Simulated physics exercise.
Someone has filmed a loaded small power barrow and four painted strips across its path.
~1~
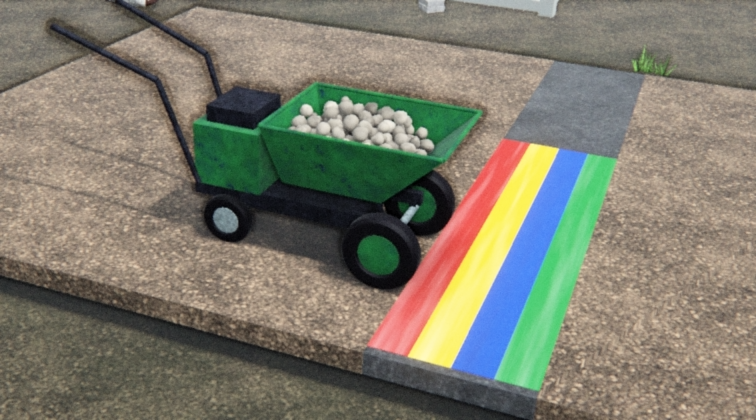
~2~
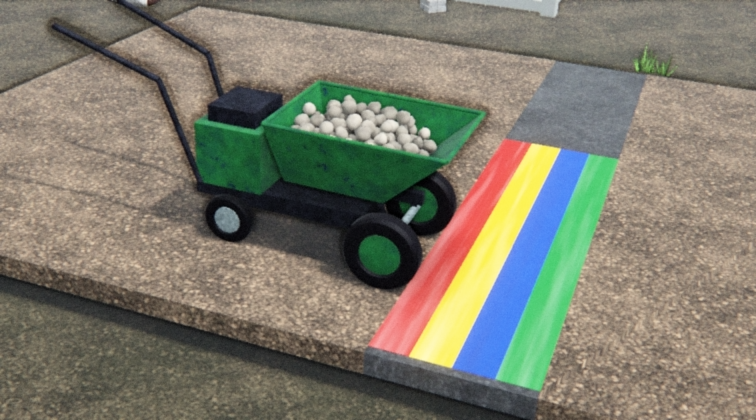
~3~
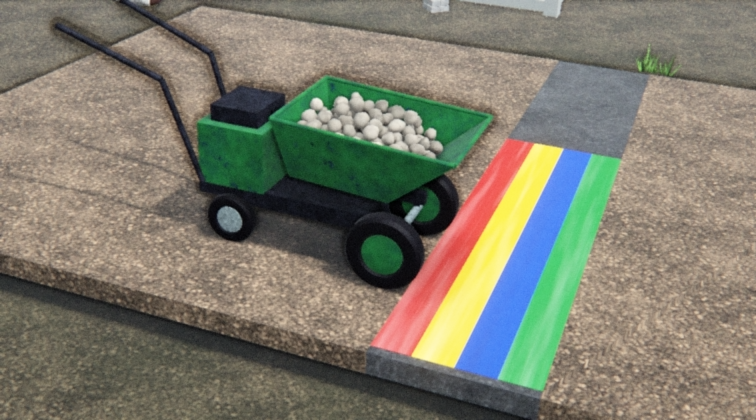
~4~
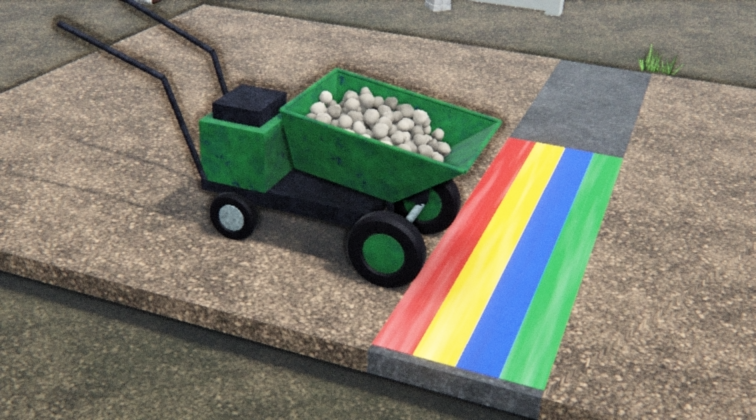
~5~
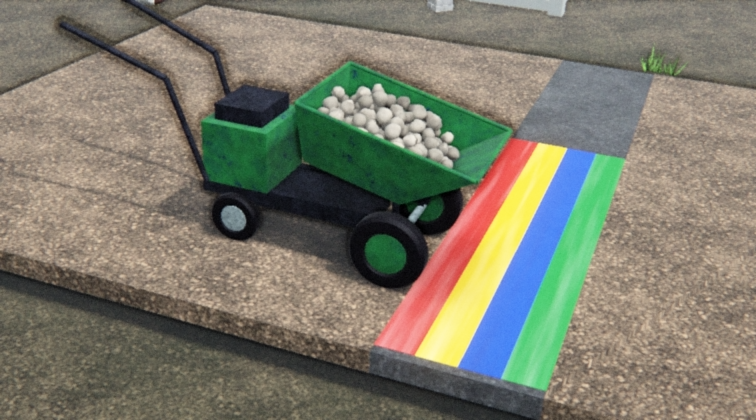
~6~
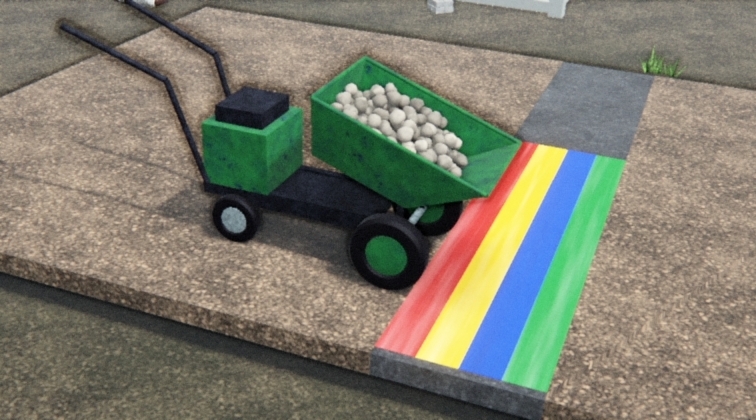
On a slab of speckled brown paving edged by dark ground, the view looks down at an angle from the front and side. A green barrow with black handles and four wheels carries pale round pebbles at left, beside red, yellow, blue and green strips at right. The skip starts level, then its rear rises steadily and its lip dips rightward, while the view stays almost still.
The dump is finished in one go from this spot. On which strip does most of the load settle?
Most covered: The green band.
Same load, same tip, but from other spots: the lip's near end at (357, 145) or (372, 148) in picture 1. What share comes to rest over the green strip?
In turn 10 and 20 in a hundred.
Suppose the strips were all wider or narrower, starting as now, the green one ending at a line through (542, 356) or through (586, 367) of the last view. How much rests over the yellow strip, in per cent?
About 0 and 0 per cent.
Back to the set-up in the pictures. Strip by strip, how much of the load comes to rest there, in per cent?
Red strip: 0 %, yellow strip: 0 %, blue strip: 10 %, green strip: 35 %.
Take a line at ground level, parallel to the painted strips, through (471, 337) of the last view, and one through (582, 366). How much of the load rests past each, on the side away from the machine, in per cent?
Roughly 80 per cent, and 20 per cent.
Shortly afterwards, skip tipped steeply; the whole lot in the skip.
Next, skip tipped steeply; near half in the skip; a little over the blue strip; near a third over the green strip; only a few falling; a little off the paint.
Some moments later, skip tipped right over; near a quarter in the skip; a little over the blue strip; near a third over the green strip; near a third off the paint.
In the end, skip tipped right over; near a quarter in the skip; none at all over the red strip; none at all over the yellow strip; a little over the blue strip; near a third over the green strip; near a third off the paint.
